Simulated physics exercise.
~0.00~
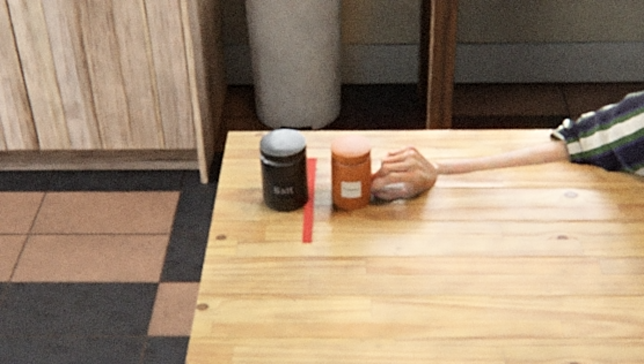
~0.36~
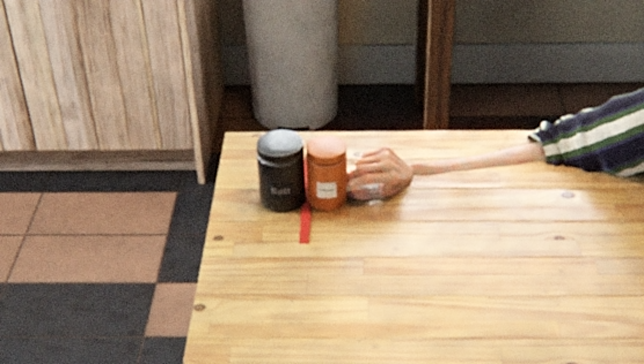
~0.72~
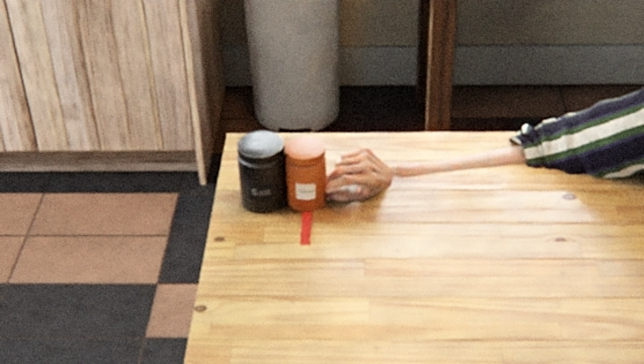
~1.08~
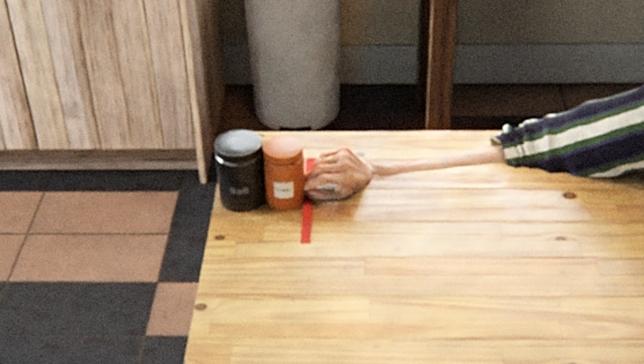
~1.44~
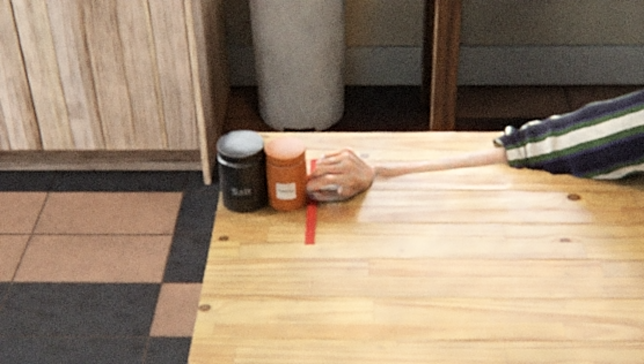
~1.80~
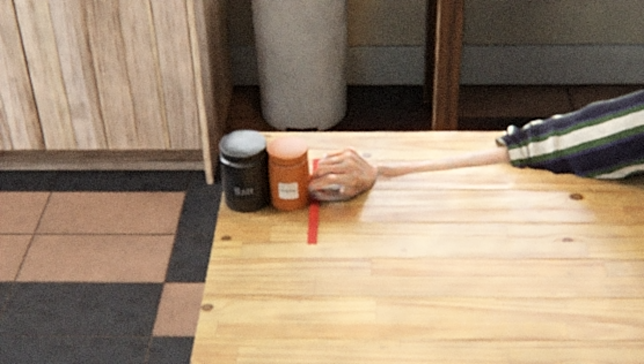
On a wooden table, a hand in a striped sleeve pushed an orange jar left across a strip of red tape and against a black jar, sliding both towards the table's edge before stopping, with both jars still upright on top.
